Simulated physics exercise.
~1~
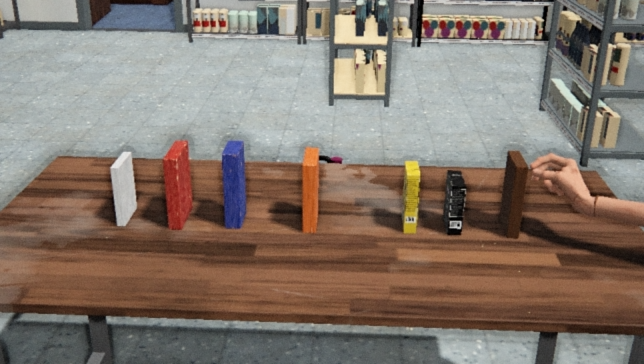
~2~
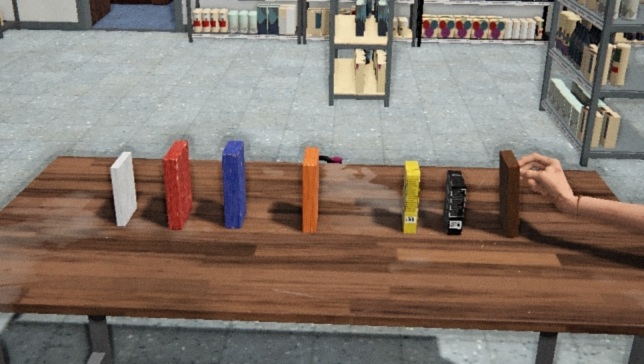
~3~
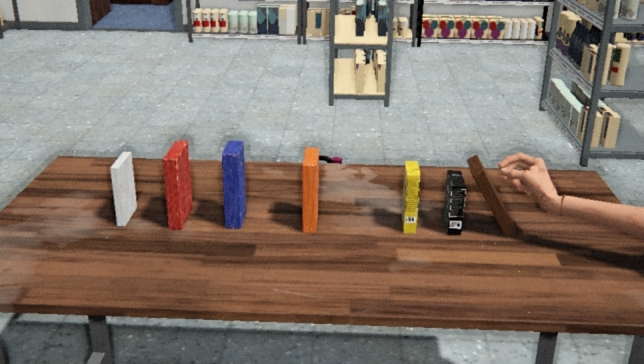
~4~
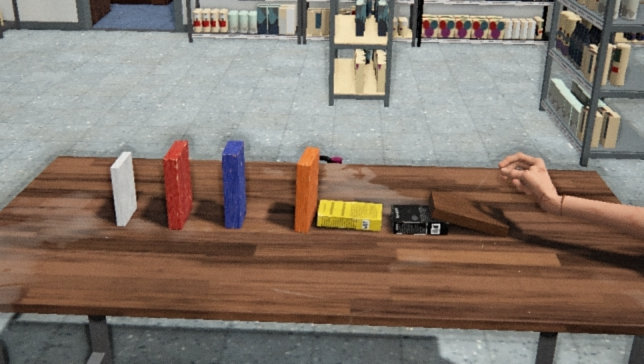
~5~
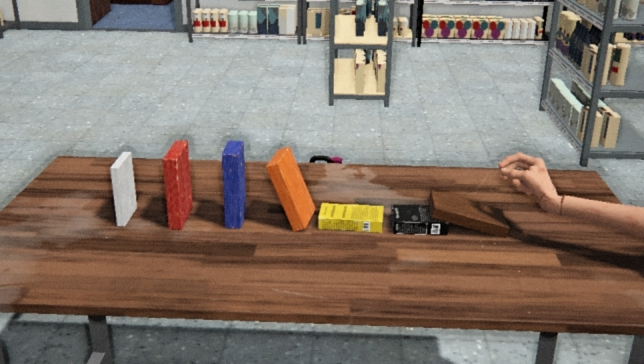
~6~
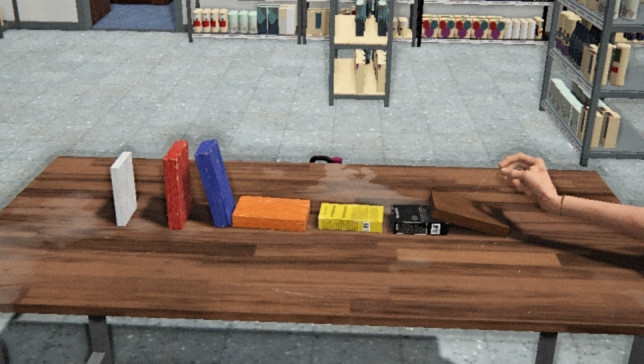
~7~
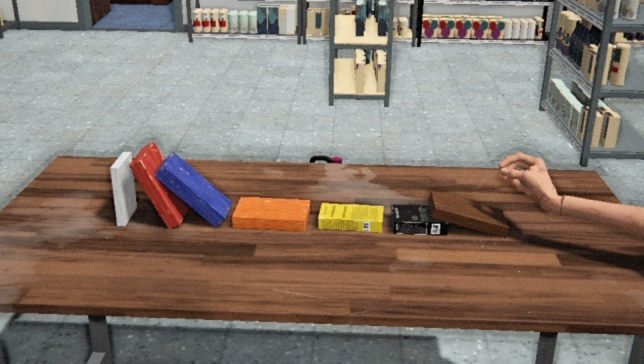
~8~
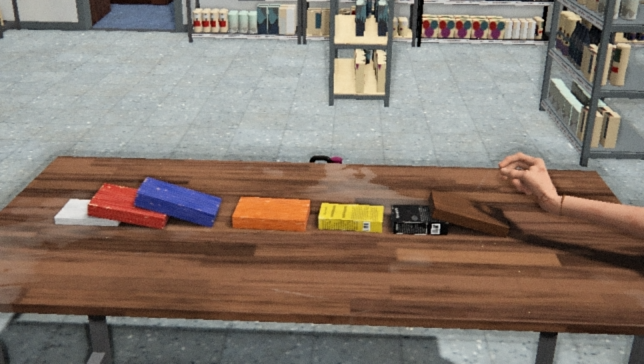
Seven upright blocks and packets stand in a spaced row along a wooden table, seen from slightly above in a room with shelves behind. From left to right they are white, red, blue, orange, yellow, black and brown, with a hand at the right end. The fingers push the brown board leftward, and it tips into the black packet. The black and yellow packets fall flat, then the orange board leans and drops. Blue tips next, pushing red against white, until all three collapse leftward, overlapping, while the brown board rests slanted and the hand stays raised.
